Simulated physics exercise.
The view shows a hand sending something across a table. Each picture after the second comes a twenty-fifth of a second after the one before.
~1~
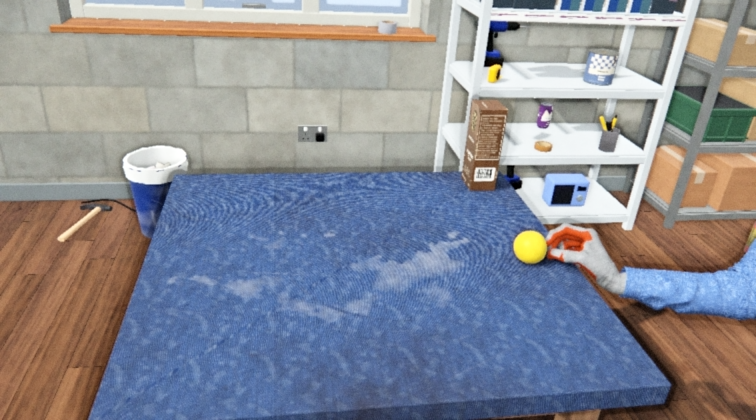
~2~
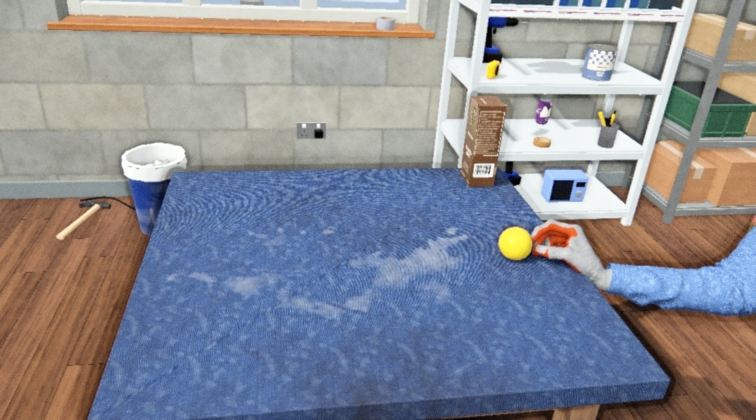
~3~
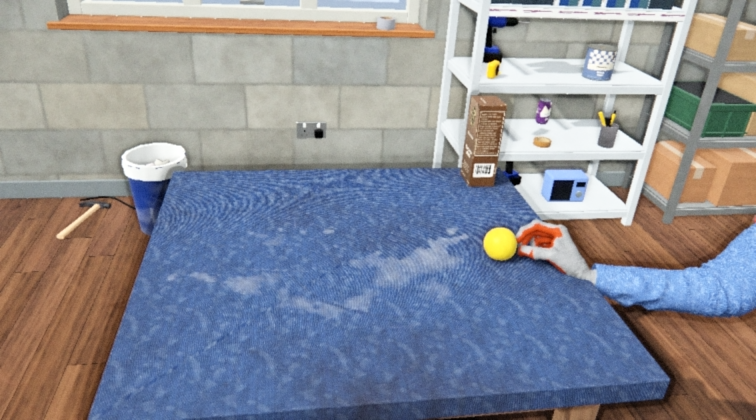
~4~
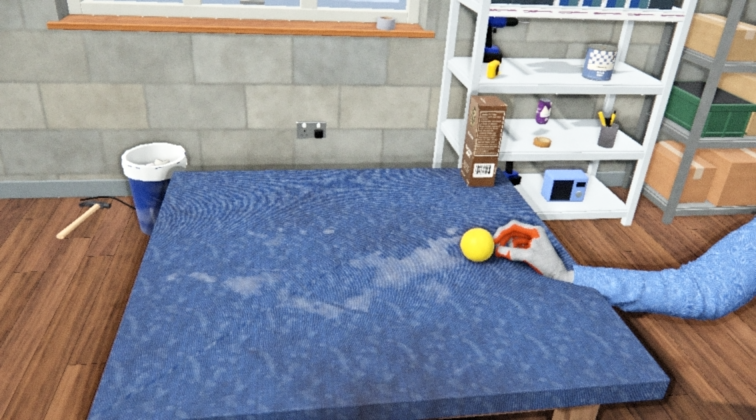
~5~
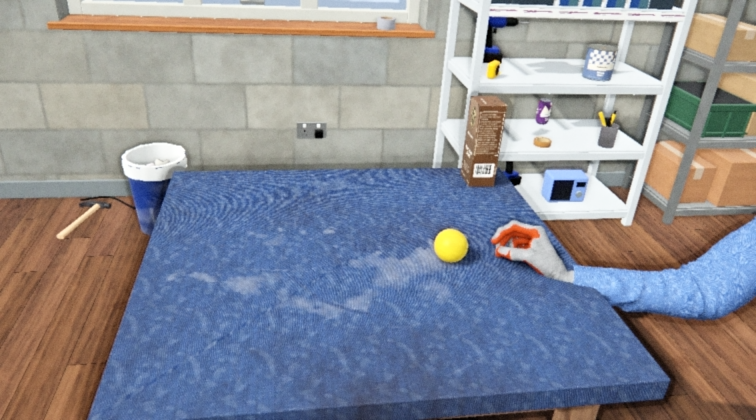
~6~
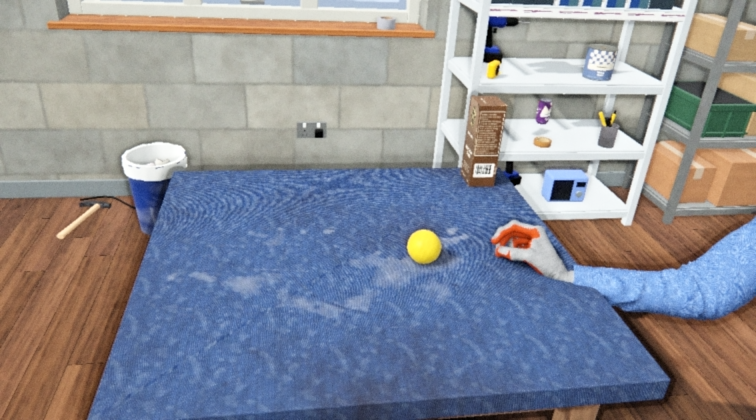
The footage shows a gloved hand at the right side of a blue-topped table pushing a round yellow object leftward across the surface; the hand then stays back while the object continues moving left, away from it.
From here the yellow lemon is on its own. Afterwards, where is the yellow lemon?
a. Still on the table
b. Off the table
Off the table.
Then, 0.20 s past the last view, yellow lemon displaced well along near (288, 252).
Then, 0.50 s past the last view, yellow lemon now off the table.
Then, 0.90 s past the last view, things are still on the move.
Finally, off the table, yellow lemon.
